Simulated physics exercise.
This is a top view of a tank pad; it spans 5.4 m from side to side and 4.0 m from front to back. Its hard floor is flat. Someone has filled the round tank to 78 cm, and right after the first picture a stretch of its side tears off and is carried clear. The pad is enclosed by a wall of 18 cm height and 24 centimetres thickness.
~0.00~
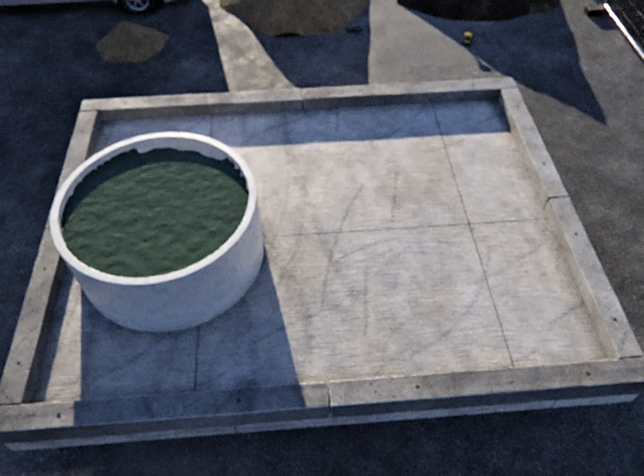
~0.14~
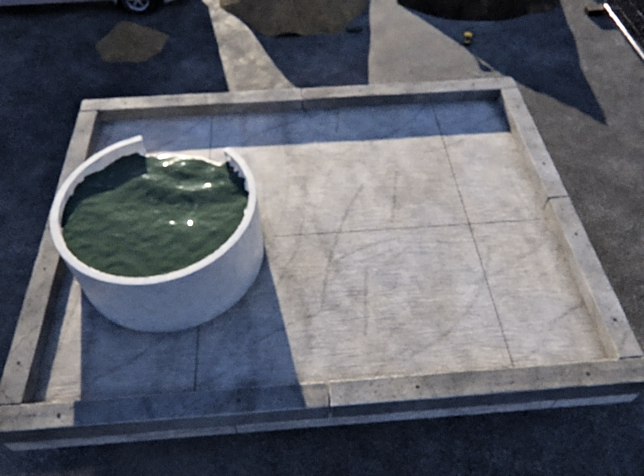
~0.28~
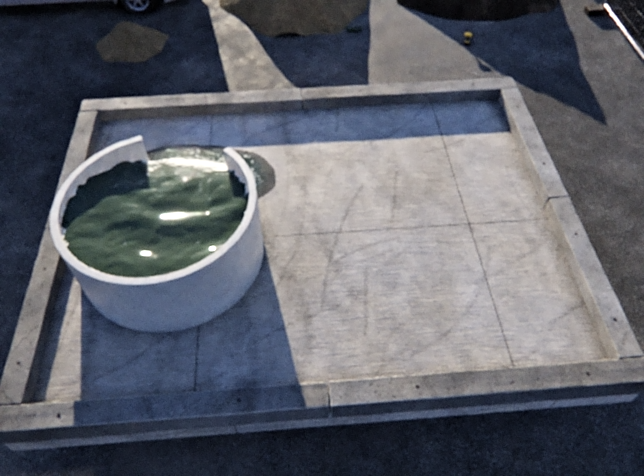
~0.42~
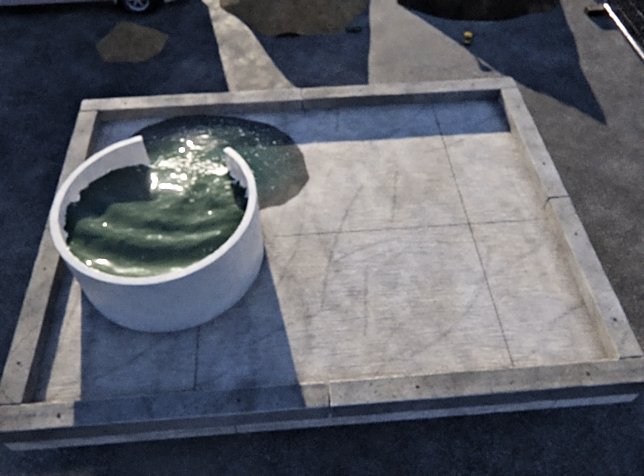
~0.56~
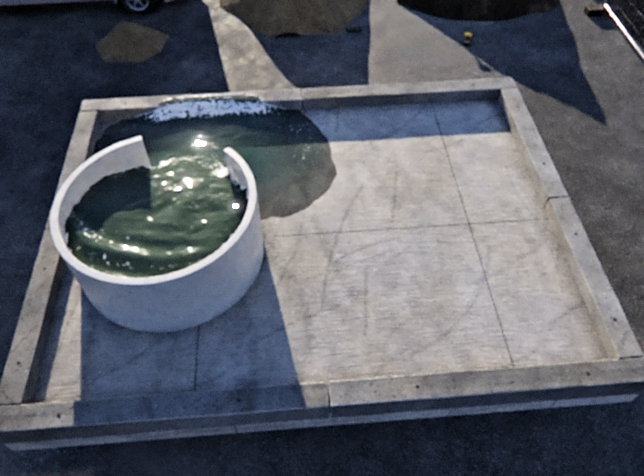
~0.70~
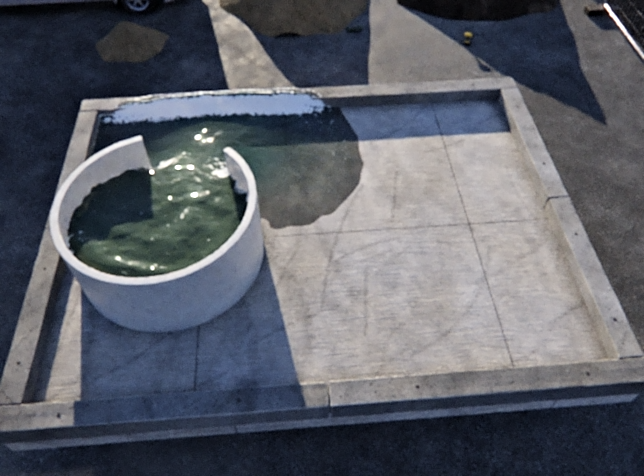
To begin with, a round white tank of still, dark green water stands on a walled concrete pad. A section of its far side disappears, and the water ripples and pours out through the gap, spreading across the floor, foaming along the back wall and reaching rightward.
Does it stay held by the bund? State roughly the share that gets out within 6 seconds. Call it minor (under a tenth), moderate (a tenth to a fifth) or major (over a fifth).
Major.
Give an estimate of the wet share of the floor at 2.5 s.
Close to 45 in a hundred parts are wet.
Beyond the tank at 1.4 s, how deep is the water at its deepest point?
Around 47 centimetres deep.
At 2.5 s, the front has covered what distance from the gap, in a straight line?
That's near 4.0 m in a straight line.
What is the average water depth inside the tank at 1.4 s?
44 cm.
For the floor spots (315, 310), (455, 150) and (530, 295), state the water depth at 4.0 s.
Taking the spots in order: 0 cm, 7 cm, 4 cm.
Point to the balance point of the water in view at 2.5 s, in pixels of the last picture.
Its balance point sits around (234, 189).
After 1.1 s water covers 30 % of the floor and is deepest (46 cm) near (171, 118); 1 % is over the wall.
After 1.4 s water covers 30 % of the floor and is deepest (47 cm) near (171, 118); 5 % is over the wall.
After 2.5 s water covers 40 % of the floor and is deepest (30 cm) near (103, 122); 19 % is over the wall.
After 4.0 s water covers 60 % of the floor and is deepest (22 cm) near (103, 122); 24 % is over the wall.
After 6.0 s water covers 75 % of the floor and is deepest (16 cm) near (96, 213); 24 % is over the wall.
